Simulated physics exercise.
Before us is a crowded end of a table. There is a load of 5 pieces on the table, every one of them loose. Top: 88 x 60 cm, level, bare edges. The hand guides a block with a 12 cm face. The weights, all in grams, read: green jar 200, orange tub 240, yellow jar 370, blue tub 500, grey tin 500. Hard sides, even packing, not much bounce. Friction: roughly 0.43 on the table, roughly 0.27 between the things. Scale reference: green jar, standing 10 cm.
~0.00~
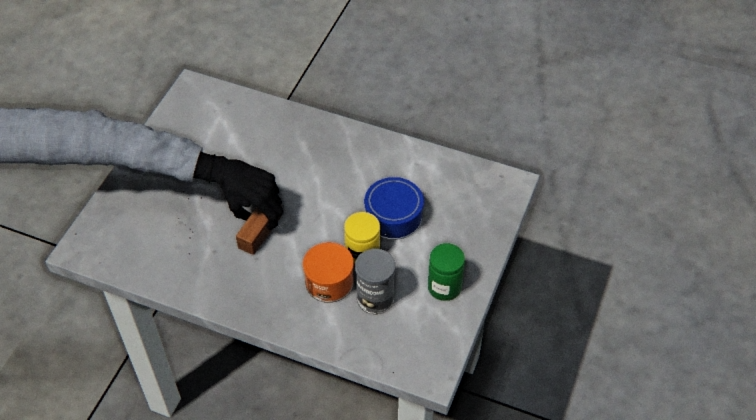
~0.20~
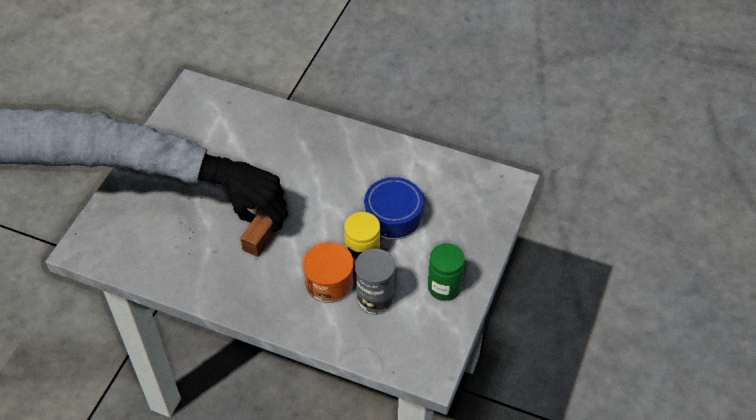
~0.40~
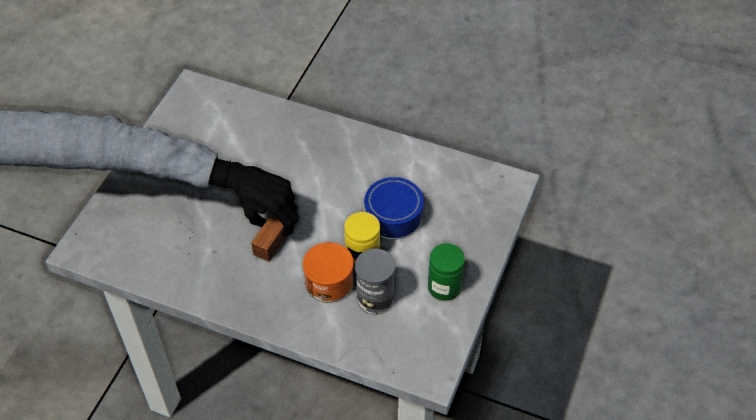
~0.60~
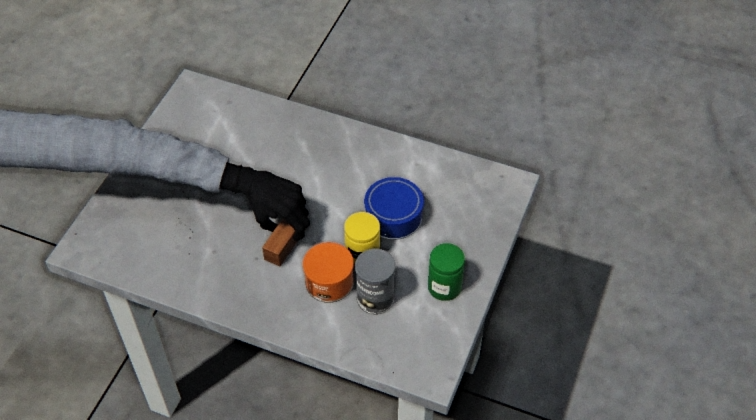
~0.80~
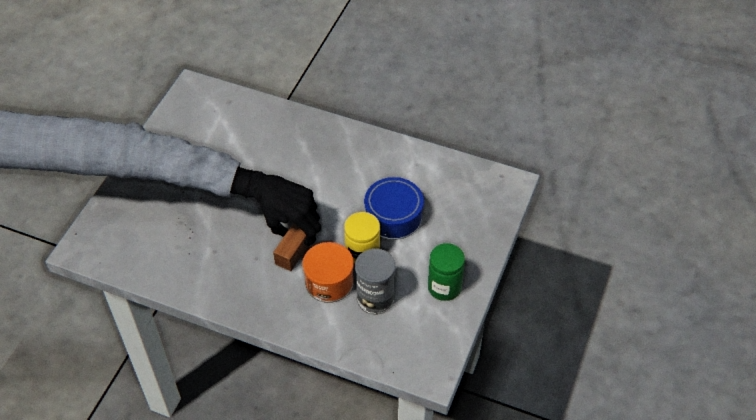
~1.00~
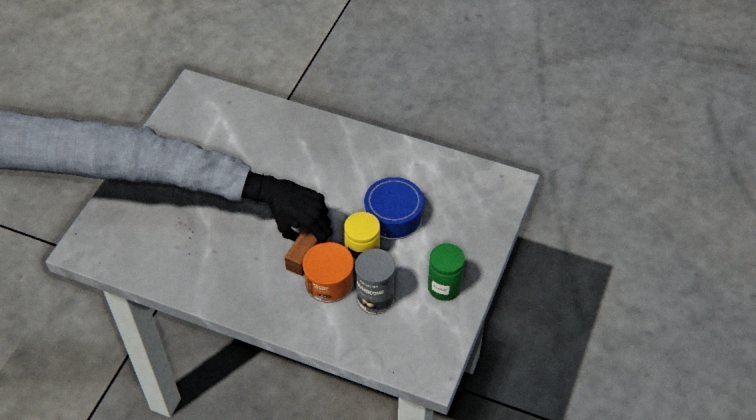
On a pale marble-like table standing on a grey floor, a black-gloved hand holds a reddish-brown block to the left of five colourful containers. The hand slides the block steadily a short way right and slightly toward the viewer, until it sits beside the orange tub, while the containers stay still.
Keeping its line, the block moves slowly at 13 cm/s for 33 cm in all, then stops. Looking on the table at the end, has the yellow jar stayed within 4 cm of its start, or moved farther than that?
Most likely it goes too far.
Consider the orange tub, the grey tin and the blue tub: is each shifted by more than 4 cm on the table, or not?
Note: Orange tub departs its position. Grey tin departs its position. Blue tub is left in place.
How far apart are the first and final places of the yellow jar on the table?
Some 17 cm.
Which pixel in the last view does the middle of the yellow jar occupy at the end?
Rest point: Near (439, 270).
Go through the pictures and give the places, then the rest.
In the first picture, block slid 0 cm; yellow jar (362, 239); green jar (446, 272).
In the second picture, block slid 1 cm; blue tub (394, 208); grey tin (375, 282).
In the third picture, block slid 4 cm; green jar (446, 272); orange tub (329, 273).
In the fourth picture, block slid 6 cm; blue tub (394, 208); grey tin (375, 282).
In the fifth picture, block slid 9 cm; green jar (446, 272); orange tub (329, 273).
In the sixth picture, block slid 12 cm; yellow jar (362, 239); blue tub (394, 208).
By 1.50 s, block slid 18 cm; yellow jar 2 cm from its spot near (372, 243); orange tub 6 cm from its spot; grey tin 5 cm from its spot.
By 2.00 s, block slid 25 cm; yellow jar 9 cm from its spot near (401, 255); orange tub 13 cm from its spot; grey tin 11 cm from its spot.
By 2.50 s, block slid 31 cm; yellow jar 15 cm from its spot near (430, 266); grey tin 17 cm from its spot; orange tub 19 cm from its spot.
When it is over (3.1 s), not toppled but over 4 cm from the start, green jar, orange tub, yellow jar and grey tin; blue tub within 4 cm of the start. End places, in pixels of the last picture, yellow jar near (439, 271).
